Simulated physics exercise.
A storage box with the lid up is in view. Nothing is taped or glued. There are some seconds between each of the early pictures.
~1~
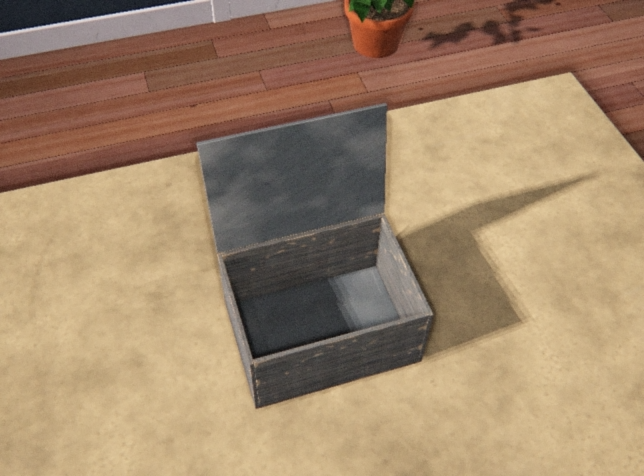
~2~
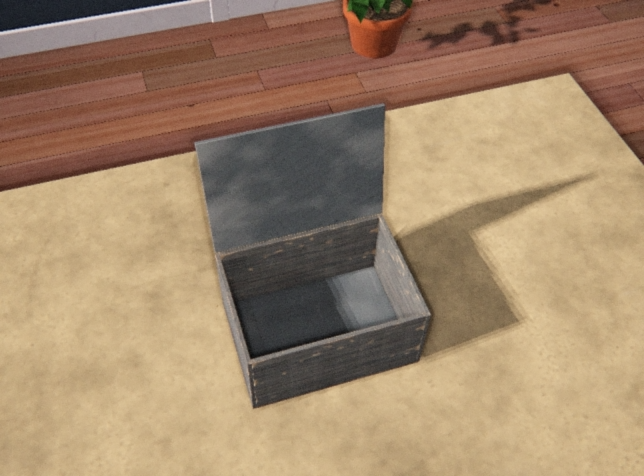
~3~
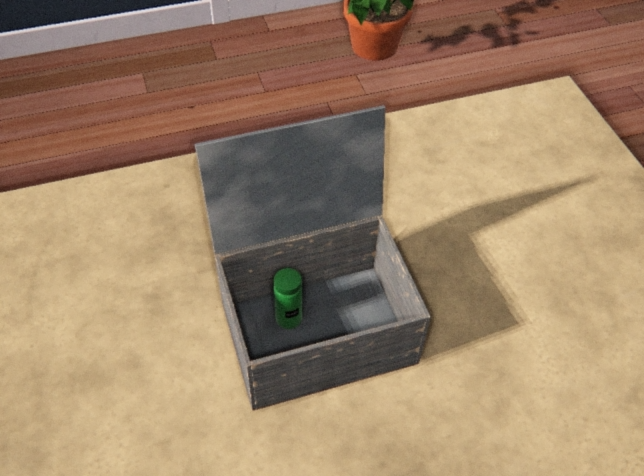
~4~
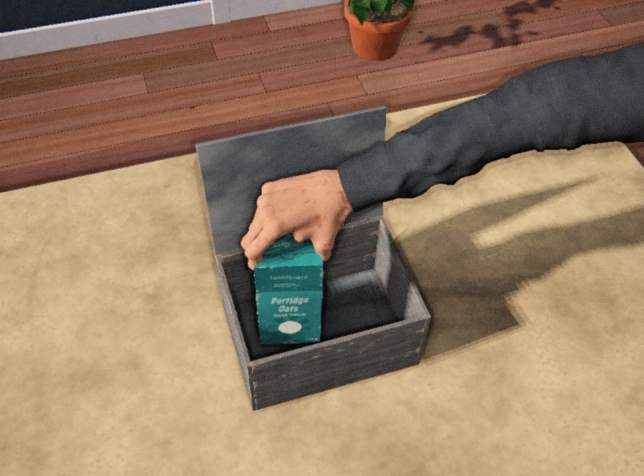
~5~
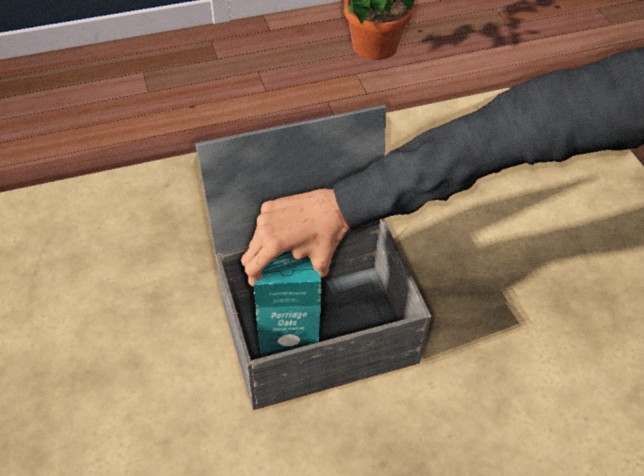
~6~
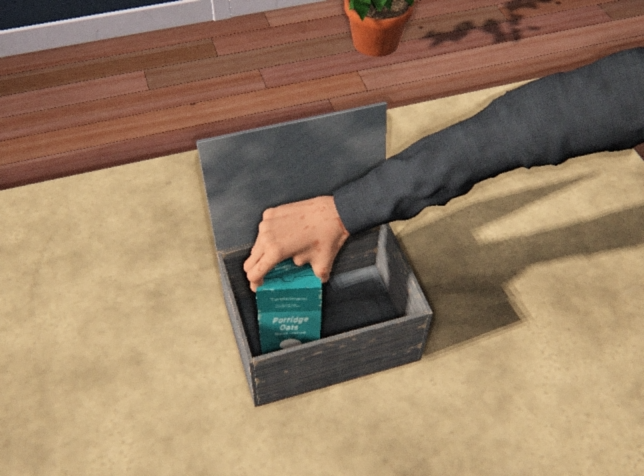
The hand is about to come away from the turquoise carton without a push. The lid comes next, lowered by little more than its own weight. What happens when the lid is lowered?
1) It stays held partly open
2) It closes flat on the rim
Option 1: It stays held partly open.
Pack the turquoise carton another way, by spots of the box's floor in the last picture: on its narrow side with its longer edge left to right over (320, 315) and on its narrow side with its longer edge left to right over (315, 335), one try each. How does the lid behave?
Shut, then shut.
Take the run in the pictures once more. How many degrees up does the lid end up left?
Measured angle - around 40°.
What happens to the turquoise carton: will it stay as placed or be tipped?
Looking at the last picture, the turquoise carton is left as set.
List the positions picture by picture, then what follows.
In the first frame, the last thing is not in view yet.
In the second frame, the last thing is not in view yet.
In the third frame, the last thing is not in view yet; green shaker (288, 299).
The fourth frame shows on its way; turquoise carton (289, 292).
The fifth frame shows on its way; turquoise carton (288, 306).
The sixth frame shows in place under the hand; turquoise carton (289, 311).
Then, 1.10 s past the last view, lid starting down.
Then, 1.60 s past the last view, lid 60° above the rim.
Then, 2.20 s past the last view, lid 41° above the rim.
Finally, lid 41° above the rim; both still in place. Final places as the last picture's camera would see them, turquoise carton near (289, 311).
